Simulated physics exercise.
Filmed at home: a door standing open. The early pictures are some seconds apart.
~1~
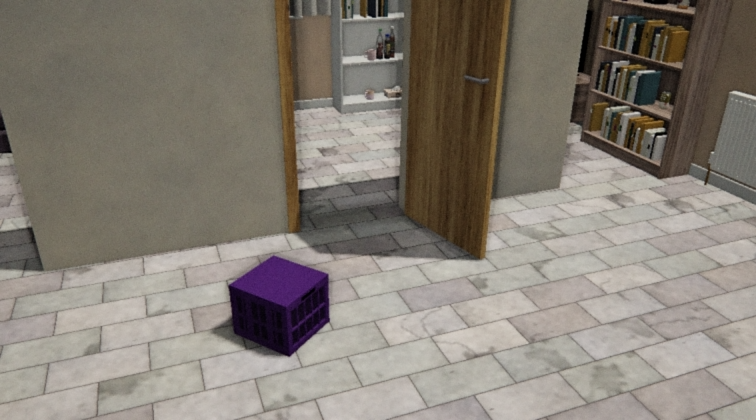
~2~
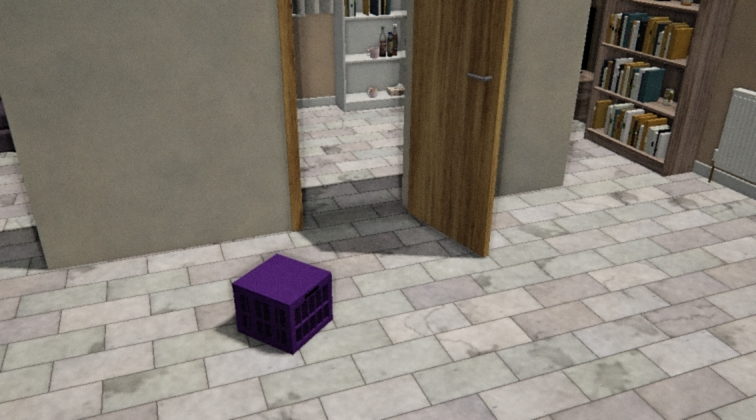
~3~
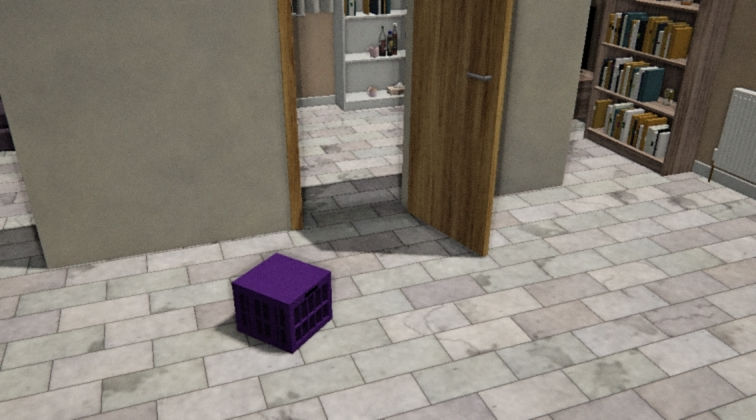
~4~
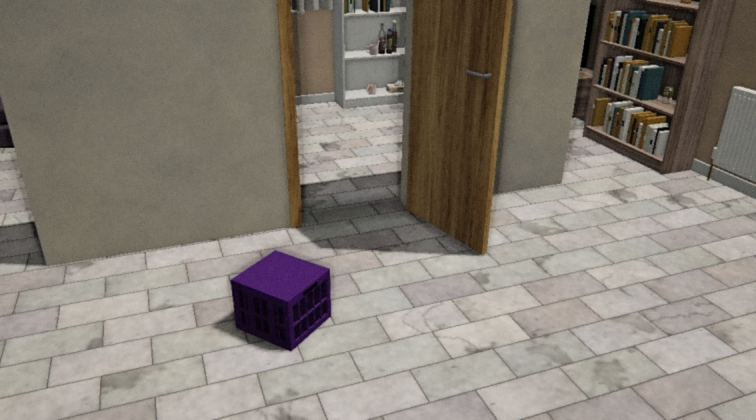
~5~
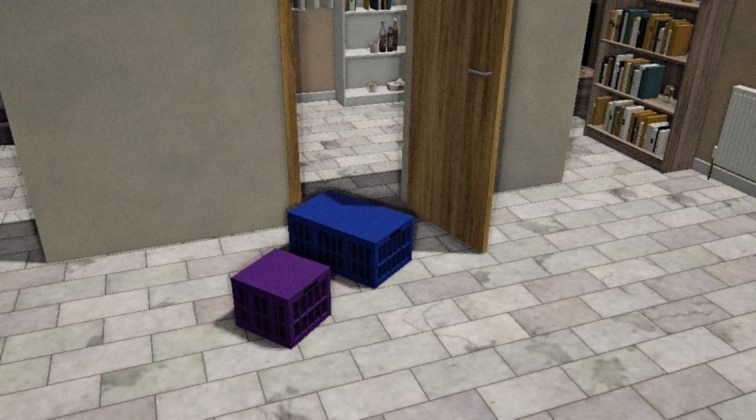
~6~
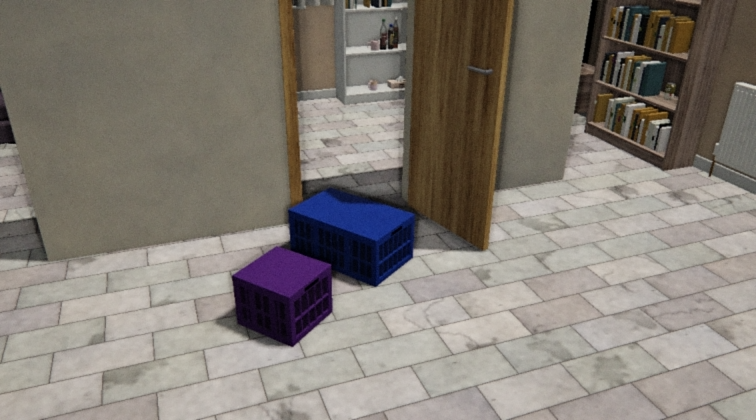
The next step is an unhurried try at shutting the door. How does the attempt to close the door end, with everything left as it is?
The door ends up caught partway.
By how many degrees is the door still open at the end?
Around 70 degrees.
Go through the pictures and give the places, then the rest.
The first picture shows door wide open and still; purple crate (281, 304).
The second picture shows door wide open and still; purple crate (284, 302).
The third picture shows door wide open and still; purple crate (284, 301).
The fourth picture shows door wide open and still; purple crate (283, 299).
The fifth picture shows door wide open and still; purple crate (283, 297).
The sixth picture shows door wide open and still; blue chest (351, 234); purple crate (284, 294).
Then, 0.40 s after the last picture, open by 96°.
Then, 0.60 s after the last picture, open by 85°.
Then, 0.70 s after the last picture, open by 80°.
Then, 0.90 s after the last picture, open by 69°.
At rest, open by 69°; both in place. Seen from the same camera at the end, blue chest near (349, 234).
